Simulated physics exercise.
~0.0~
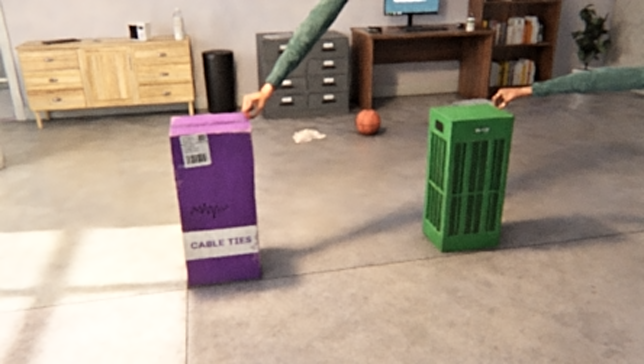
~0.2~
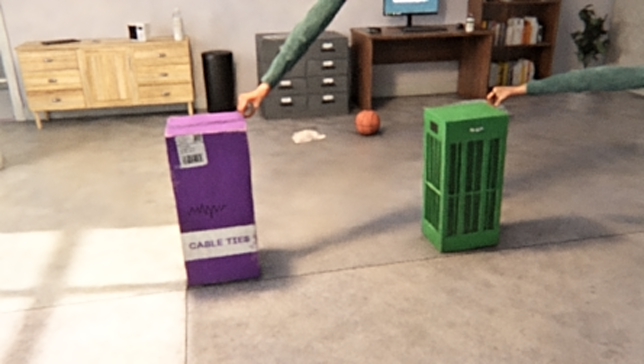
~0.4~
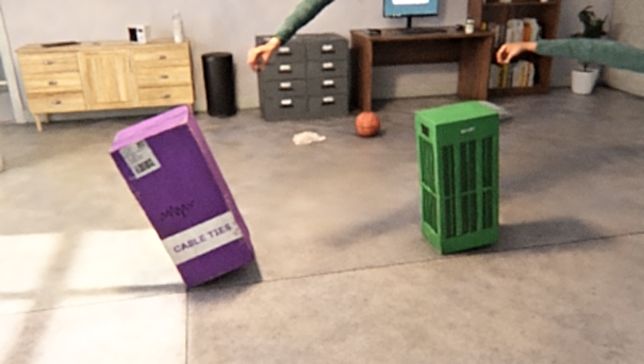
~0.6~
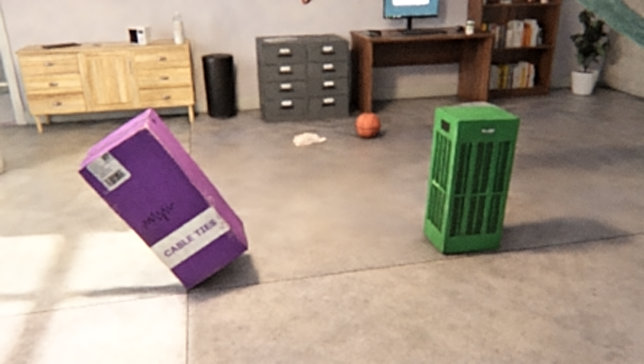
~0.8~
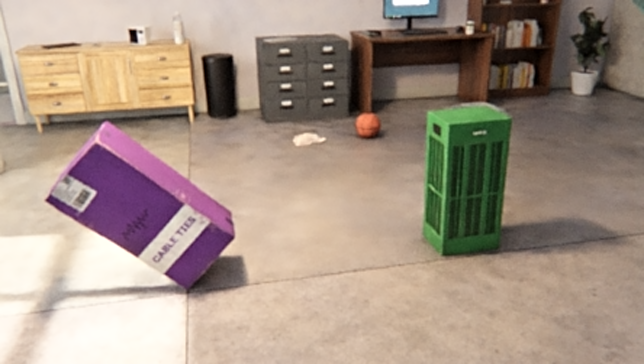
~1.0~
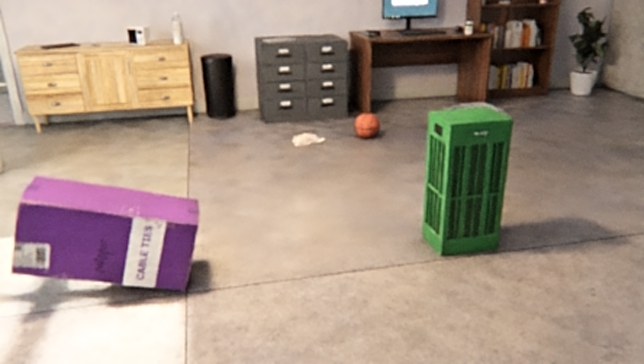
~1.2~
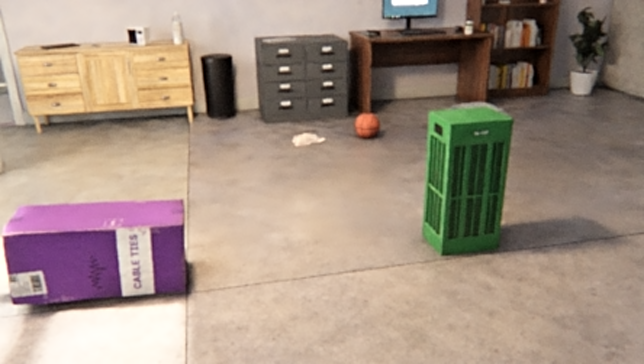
Purple cable ties box tipping left and falling onto its side after hands let go, while a green crate stays standing.
